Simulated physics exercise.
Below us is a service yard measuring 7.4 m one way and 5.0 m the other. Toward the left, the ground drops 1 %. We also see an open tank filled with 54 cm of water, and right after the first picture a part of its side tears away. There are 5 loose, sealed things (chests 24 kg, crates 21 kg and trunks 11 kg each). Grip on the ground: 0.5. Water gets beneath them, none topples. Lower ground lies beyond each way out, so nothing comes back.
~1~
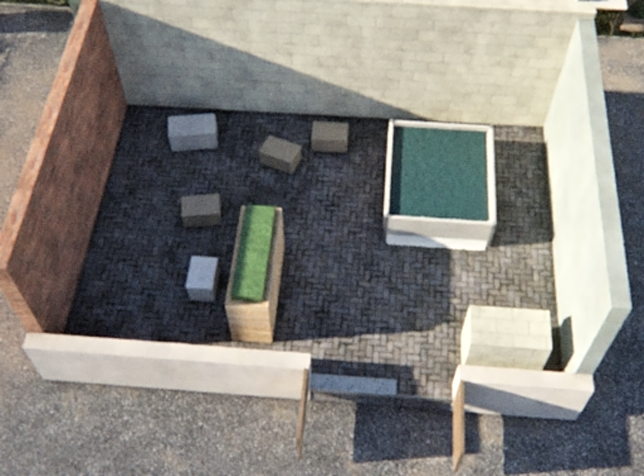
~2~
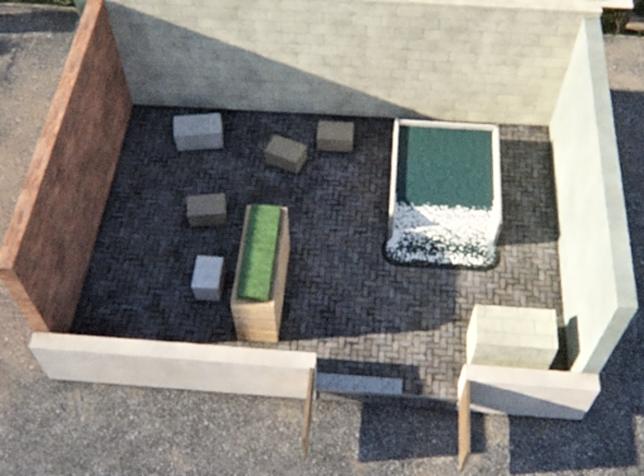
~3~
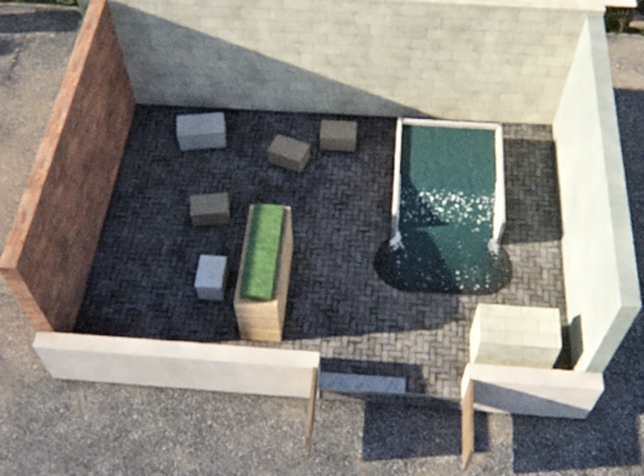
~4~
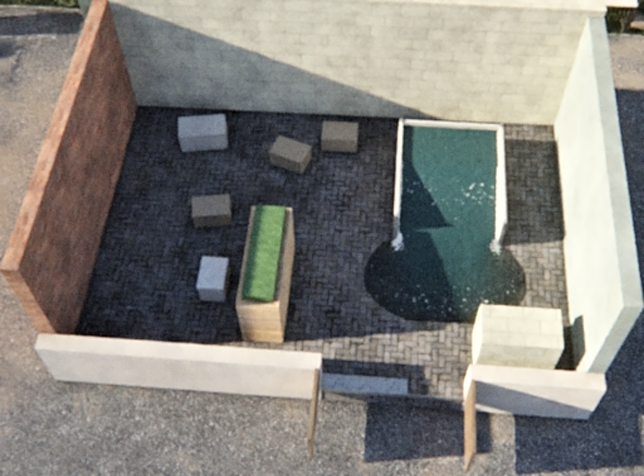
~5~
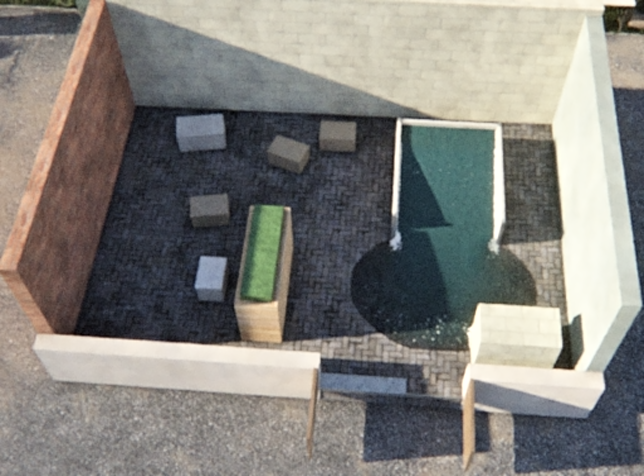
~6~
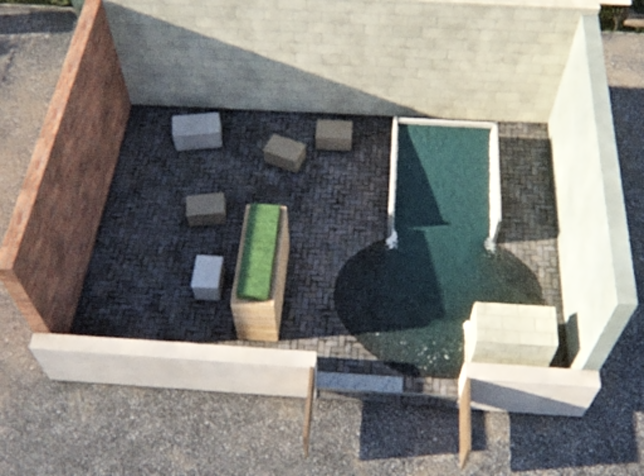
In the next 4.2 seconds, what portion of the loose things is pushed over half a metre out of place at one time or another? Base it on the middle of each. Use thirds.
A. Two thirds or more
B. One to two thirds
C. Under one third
C.
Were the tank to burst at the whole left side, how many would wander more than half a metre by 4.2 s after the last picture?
Count: 4.
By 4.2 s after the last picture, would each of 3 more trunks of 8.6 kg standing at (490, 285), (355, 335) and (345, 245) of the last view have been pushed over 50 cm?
First goes beyond, second goes beyond, third stays inside.
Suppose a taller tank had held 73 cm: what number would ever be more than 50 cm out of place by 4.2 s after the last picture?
Under that setup the answer is 0.
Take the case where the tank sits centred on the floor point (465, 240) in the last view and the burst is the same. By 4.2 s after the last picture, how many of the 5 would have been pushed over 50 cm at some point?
In that case 0 of them.
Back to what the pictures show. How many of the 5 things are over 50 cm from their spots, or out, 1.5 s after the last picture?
By that point, 0.
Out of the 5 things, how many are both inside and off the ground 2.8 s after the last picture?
Total: 0.
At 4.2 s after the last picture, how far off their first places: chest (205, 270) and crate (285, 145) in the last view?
The first is off by 0 cm, the second by 0 cm.
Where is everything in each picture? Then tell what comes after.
In the first frame, a chest at (202, 272), on the bottom; a crate at (330, 131) rests on the ground; water covers 3.0 m2; 0 of 5 have shifted.
In the second frame, a chest at (208, 272) rests on the ground; a crate at (335, 131), on the bottom; water covers 3.8 m2; 0 of 5 have shifted.
In the third frame, a chest at (211, 271), on the bottom; a crate at (338, 130) rests on the ground; 4.8 m2 under water; 0 of 5 have shifted.
In the fourth frame, a chest at (213, 273) rests on the ground; a crate at (340, 131) rests on the ground; water covers 6.0 m2; 0 of 5 have shifted.
In the fifth frame, a chest at (211, 272) rests on the ground; a crate at (338, 130) rests on the ground; 7.3 m2 under water; 0 of 5 have shifted.
In the sixth frame, a chest at (207, 271), on the bottom; a crate at (334, 129) rests on the ground; 8.5 m2 under water; 0 of 5 have shifted.
Then, 0.4 s after the last picture 0 of 5 are over 50 cm from their spots; 0 afloat.
Then, 1.5 s after the last picture 0 of 5 are over 50 cm from their spots; 0 afloat.
Then, 2.8 s after the last picture 0 of 5 are over 50 cm from their spots; 0 afloat.
Then, 4.2 s after the last picture 0 of 5 are over 50 cm from their spots, and 0 have been at some point; 0 afloat.
